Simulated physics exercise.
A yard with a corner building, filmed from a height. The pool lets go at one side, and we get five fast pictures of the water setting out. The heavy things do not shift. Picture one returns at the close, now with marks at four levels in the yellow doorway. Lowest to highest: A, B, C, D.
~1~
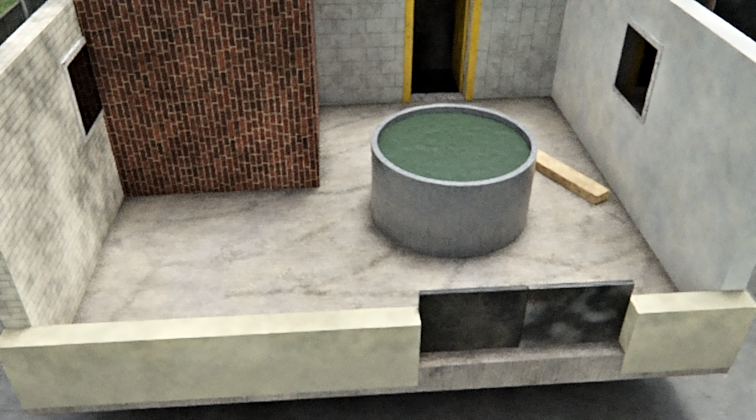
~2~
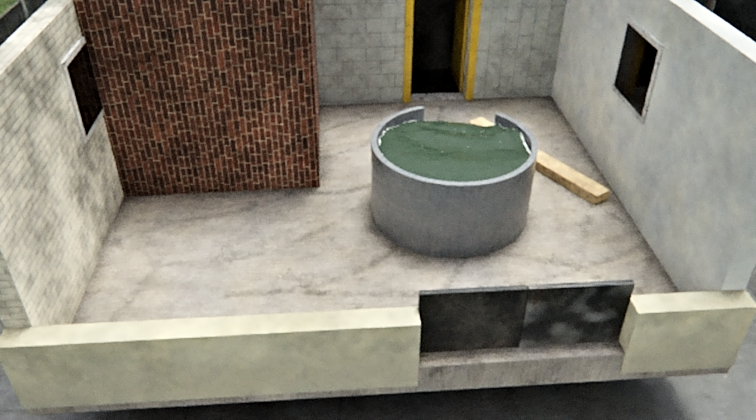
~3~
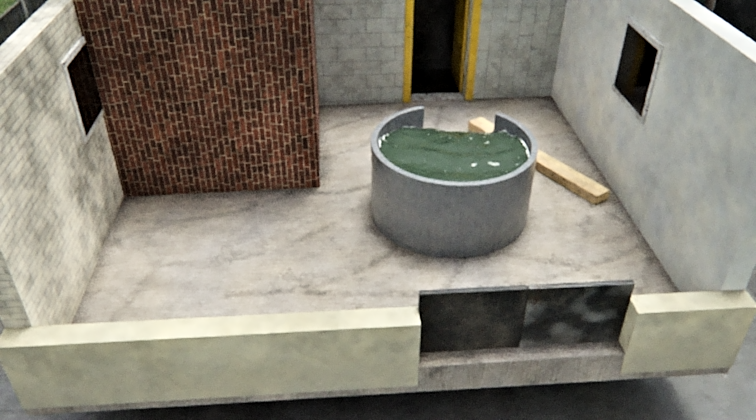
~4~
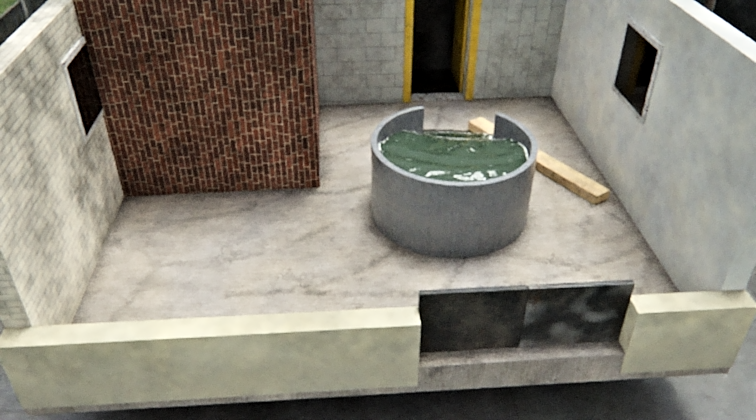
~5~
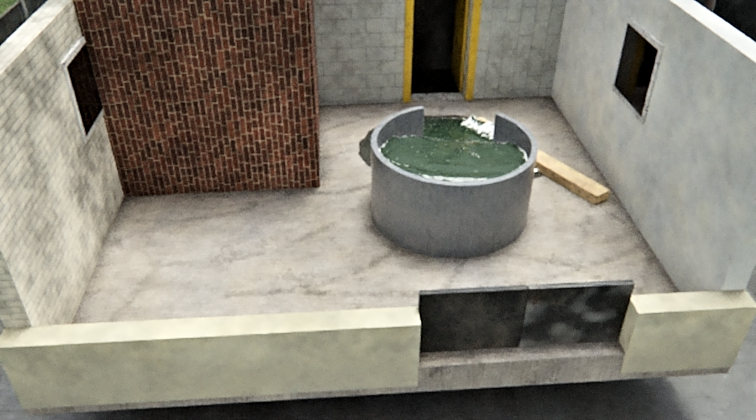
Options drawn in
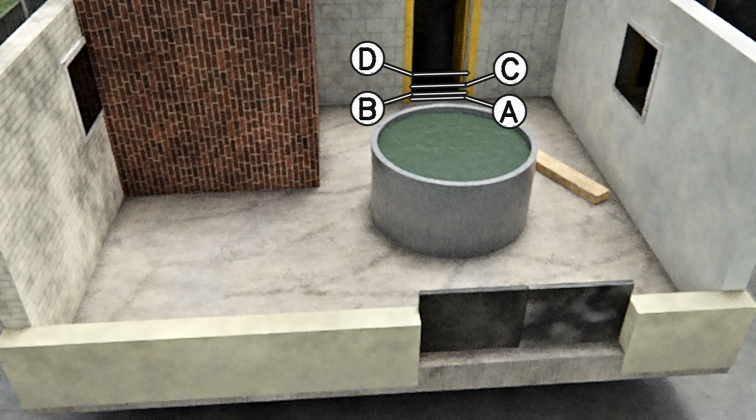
To begin with, green water lies still in a round grey pool between a brick block and a pale wall, with a yellow doorway behind. A gap opens in the pool's far rim, and the water sinks slightly and ripples with white flecks, then shows on the ground at the pool's left.
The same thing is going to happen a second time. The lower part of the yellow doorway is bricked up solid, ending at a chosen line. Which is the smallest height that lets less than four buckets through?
The answer is mark D.
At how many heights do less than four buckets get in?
One.
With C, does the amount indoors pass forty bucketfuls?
No, less.
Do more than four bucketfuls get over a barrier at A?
Yes, it does.
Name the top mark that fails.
That is mark C.
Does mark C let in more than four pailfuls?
Yes, it does.
On the marked copy, A at (438, 98); B at (438, 93); C at (439, 85); D at (439, 73); from the bottom up A, B, C, D.
With A, dozens of bucketfuls pour in.
With B, dozens of bucketfuls pour in.
With C, about 14 bucketfuls get in.
With D, a splash gets over, under a bucket.
